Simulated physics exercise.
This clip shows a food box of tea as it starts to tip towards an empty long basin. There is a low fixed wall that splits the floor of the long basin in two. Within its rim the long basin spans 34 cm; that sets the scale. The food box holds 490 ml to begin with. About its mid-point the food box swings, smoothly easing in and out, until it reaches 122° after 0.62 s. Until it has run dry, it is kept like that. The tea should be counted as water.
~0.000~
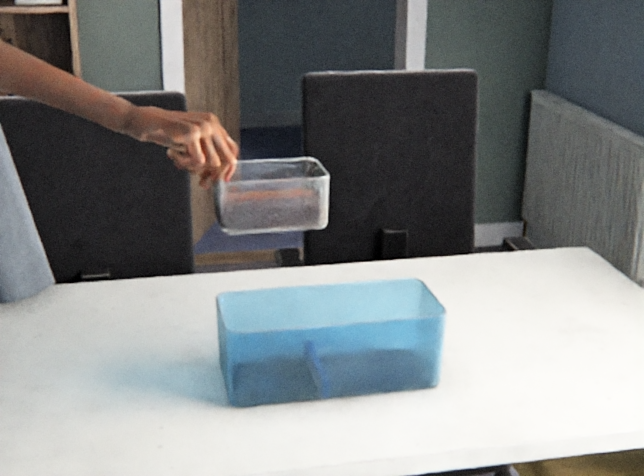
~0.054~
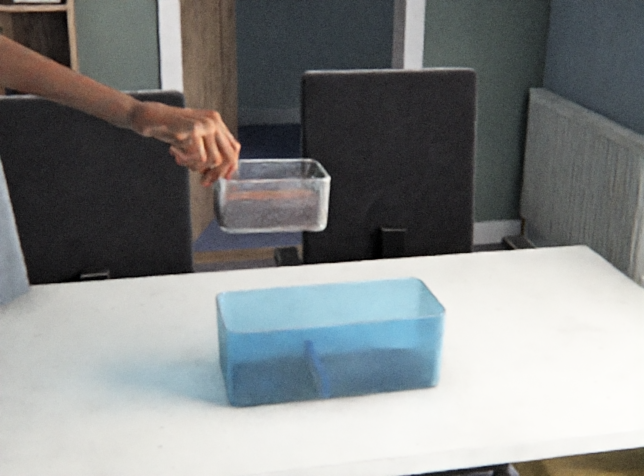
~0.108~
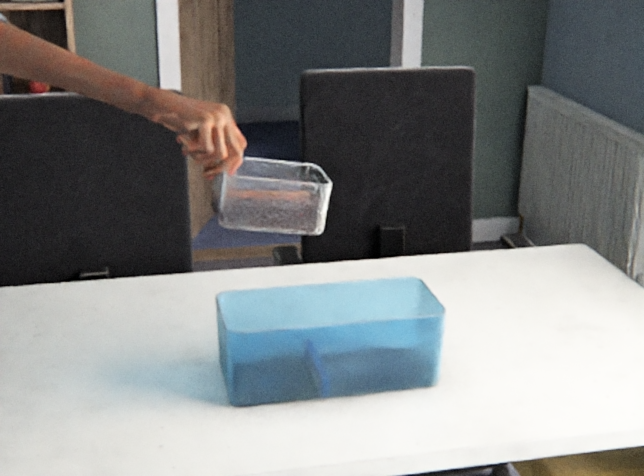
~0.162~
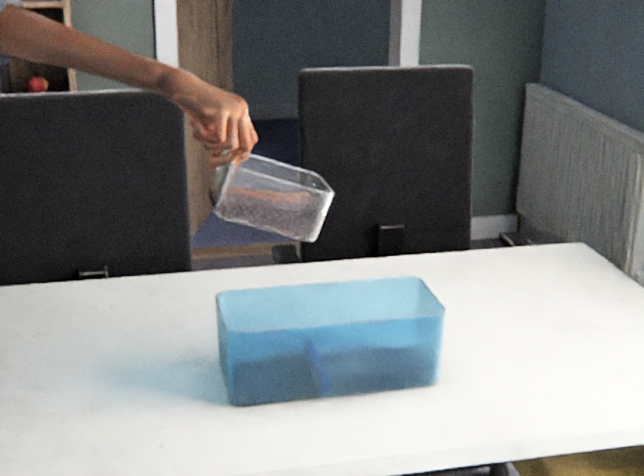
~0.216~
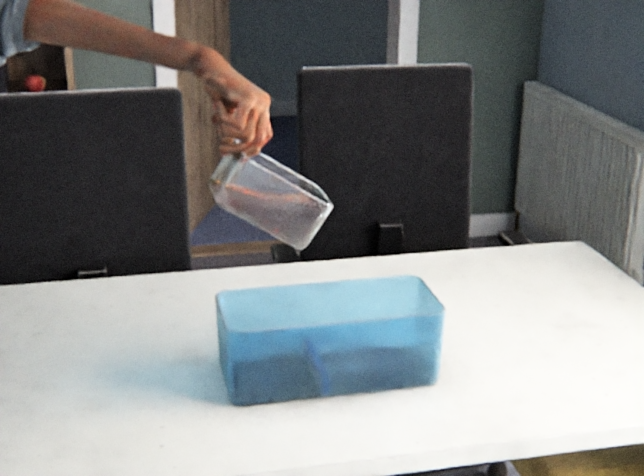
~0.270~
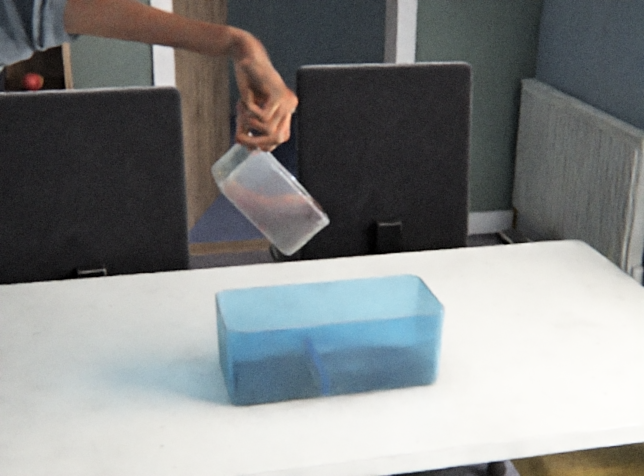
A hand held a small clear food box above a long blue basin on a white table, then smoothly tilted it steeply down to the right while the basin stayed still.
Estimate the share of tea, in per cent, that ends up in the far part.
About 70 per cent.
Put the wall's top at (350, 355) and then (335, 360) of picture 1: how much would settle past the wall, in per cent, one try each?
Some 35 in a hundred, then some 50 in a hundred.
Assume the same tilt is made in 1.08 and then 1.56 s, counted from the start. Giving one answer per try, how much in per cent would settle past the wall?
First 80, then 85 per cent.
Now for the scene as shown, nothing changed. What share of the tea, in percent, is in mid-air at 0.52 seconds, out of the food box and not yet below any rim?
At that moment, about 46 percent.
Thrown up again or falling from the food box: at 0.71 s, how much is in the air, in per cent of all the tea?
Some 5 % is up in the air.
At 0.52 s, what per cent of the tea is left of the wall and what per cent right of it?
Left roughly 0, right roughly 46.
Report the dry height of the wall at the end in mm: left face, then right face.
The left side gives some 24 mm, the right side some 18 mm.
Then, 0.52 s in, the tilt is 115° and 9 per cent is still to pour, 0 is left of the wall and 45 right of it.
Then, 0.71 s in, the tilt is 122° and 0 per cent is still to pour, 24 is left of the wall and 71 right of it.
Then, 0.91 s in, the tilt is 122° and 0 per cent is still to pour, 28 is left of the wall and 70 right of it.
Then, 1.12 s in, the tilt is 122° and 0 per cent is still to pour, 28 is left of the wall and 70 right of it.
Finally, 28 per cent lies left of the wall, 70 right of it and 2 outside.
